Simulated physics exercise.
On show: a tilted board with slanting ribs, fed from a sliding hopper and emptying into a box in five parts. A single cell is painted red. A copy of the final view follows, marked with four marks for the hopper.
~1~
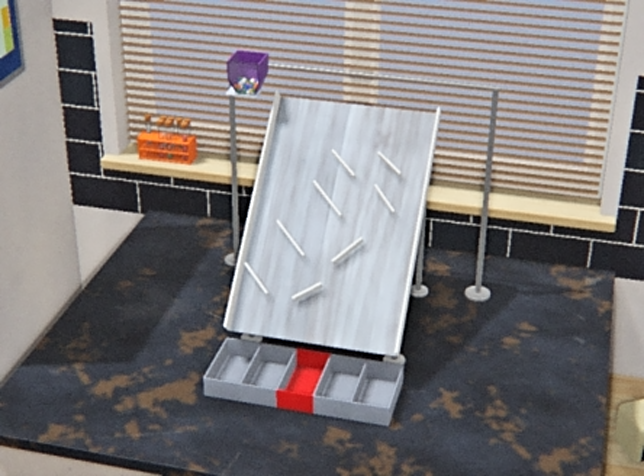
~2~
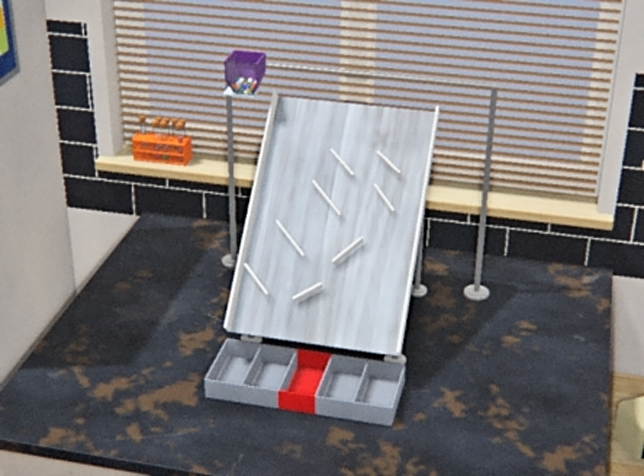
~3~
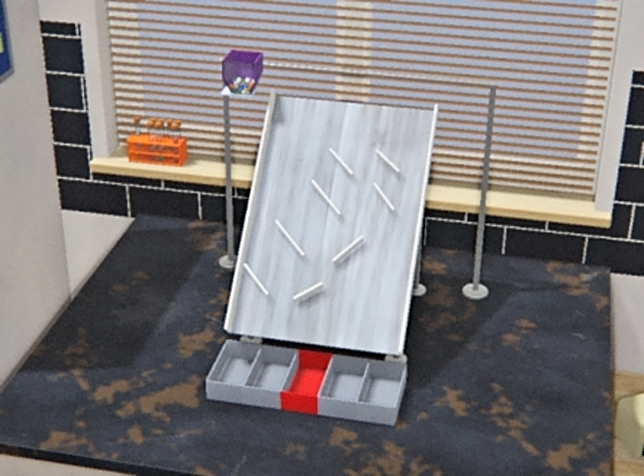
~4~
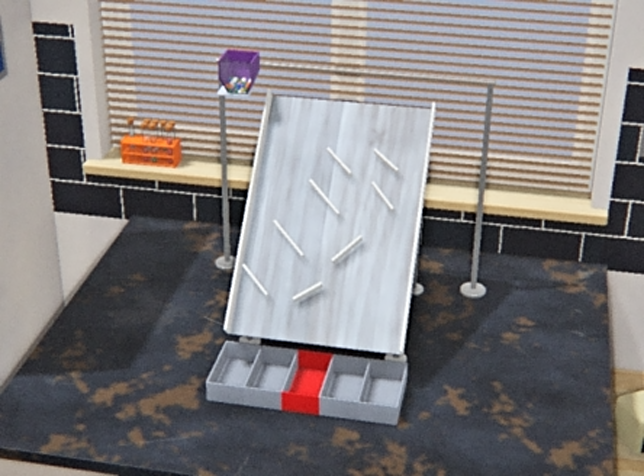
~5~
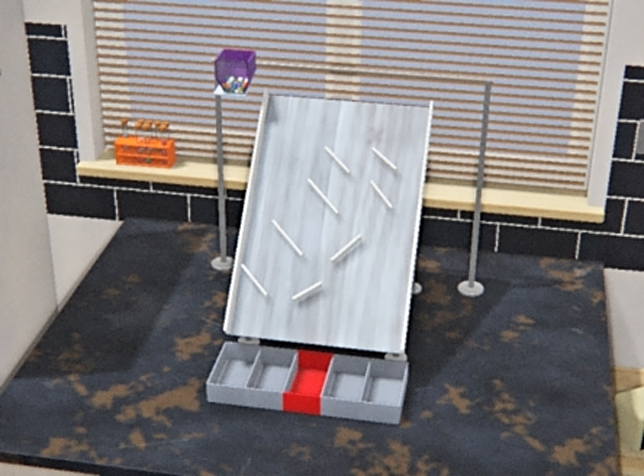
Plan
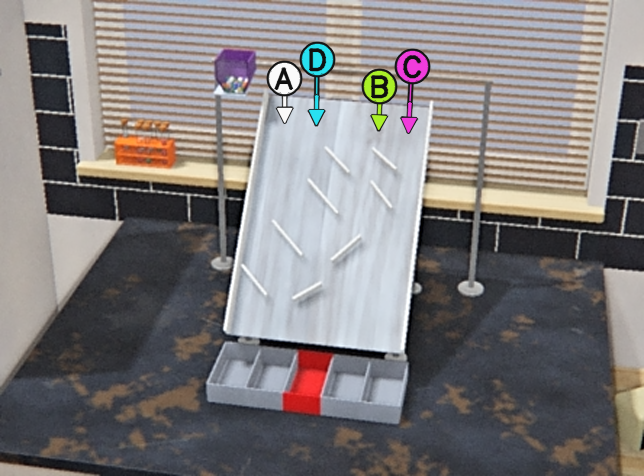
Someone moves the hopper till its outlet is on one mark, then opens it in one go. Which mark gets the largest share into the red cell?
Use mark A.
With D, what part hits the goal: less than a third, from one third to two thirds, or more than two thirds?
Mark D gives less than a third.
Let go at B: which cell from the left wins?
The fifth.
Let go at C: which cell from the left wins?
It is the fifth one.
On the marked copy, mark A meets the board at (284, 117); mark B meets the board at (378, 124); mark C meets the board at (408, 127); mark D meets the board at (316, 119).
With A, roughly a third in the red cell, roughly half in other cells, about a tenth outside the box.
With B, just a few in the red cell, the larger part in other cells, about a tenth outside the box.
With C, not one piece in the red cell, the larger part in other cells, roughly a quarter outside the box.
With D, about a tenth in the red cell, the larger part in other cells, about a tenth outside the box.
